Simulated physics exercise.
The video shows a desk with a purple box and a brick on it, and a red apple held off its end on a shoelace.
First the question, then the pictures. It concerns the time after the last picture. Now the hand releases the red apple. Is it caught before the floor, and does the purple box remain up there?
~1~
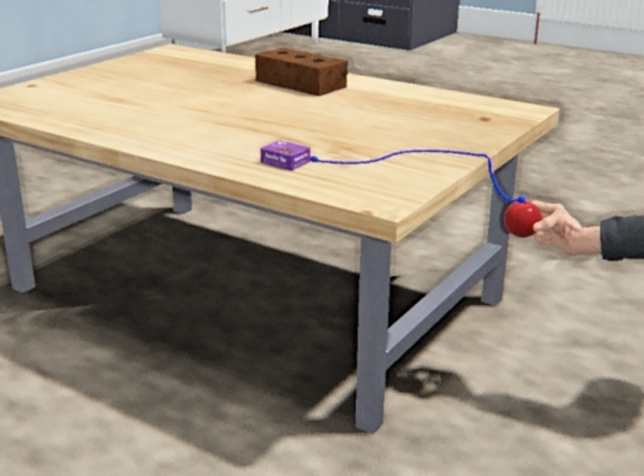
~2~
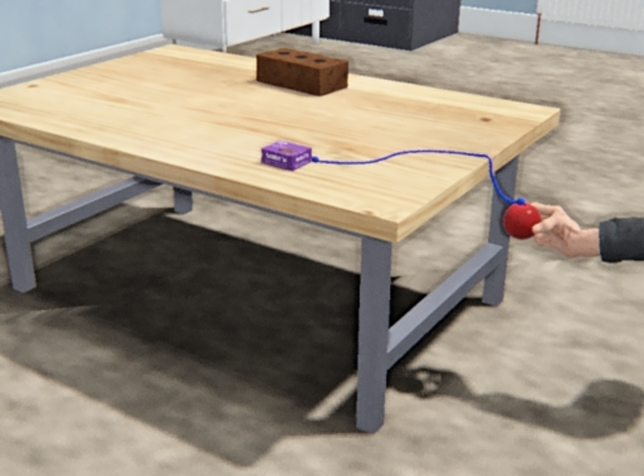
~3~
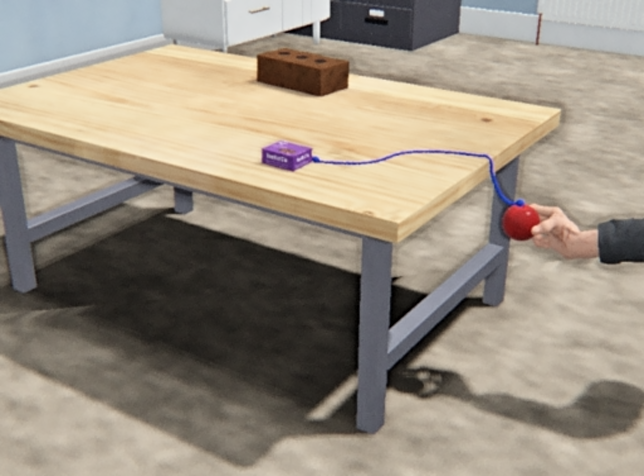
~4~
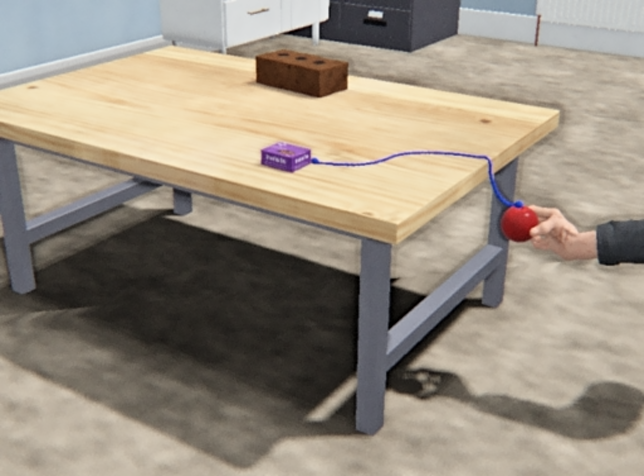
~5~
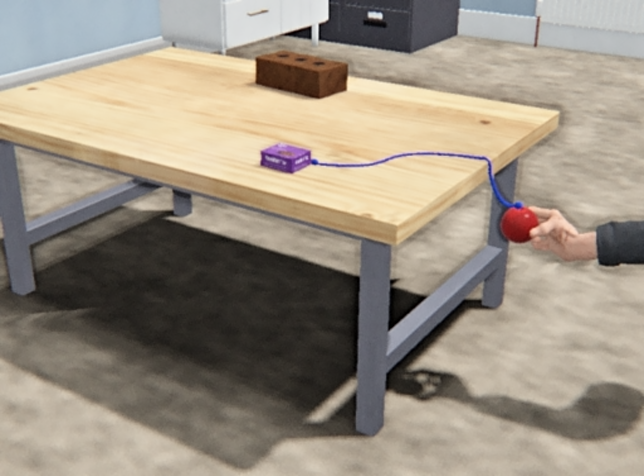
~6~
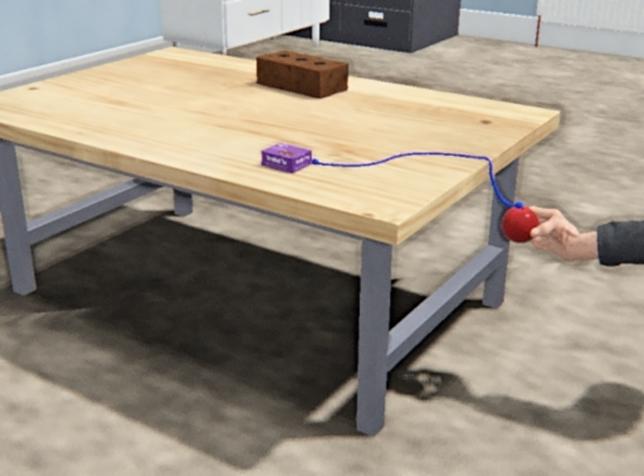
The red apple goes all the way down; the purple box is yanked off.
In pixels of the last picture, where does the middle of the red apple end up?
End point, last frame: (478, 374).
Then, 0.24 s later than the last view, apple above the floor near (509, 291); brick as before; box shifted a little.
Then, 0.46 s later than the last view, apple on the floor near (484, 372); brick as before; box tugged along near (518, 176).
Then, 0.66 s later than the last view, apple on the floor near (479, 374); brick as before; box over the edge.
Finally, apple on the floor near (478, 375); brick as before; box down on the floor. The red apple reaches the floor and the purple box gets pulled over the edge.
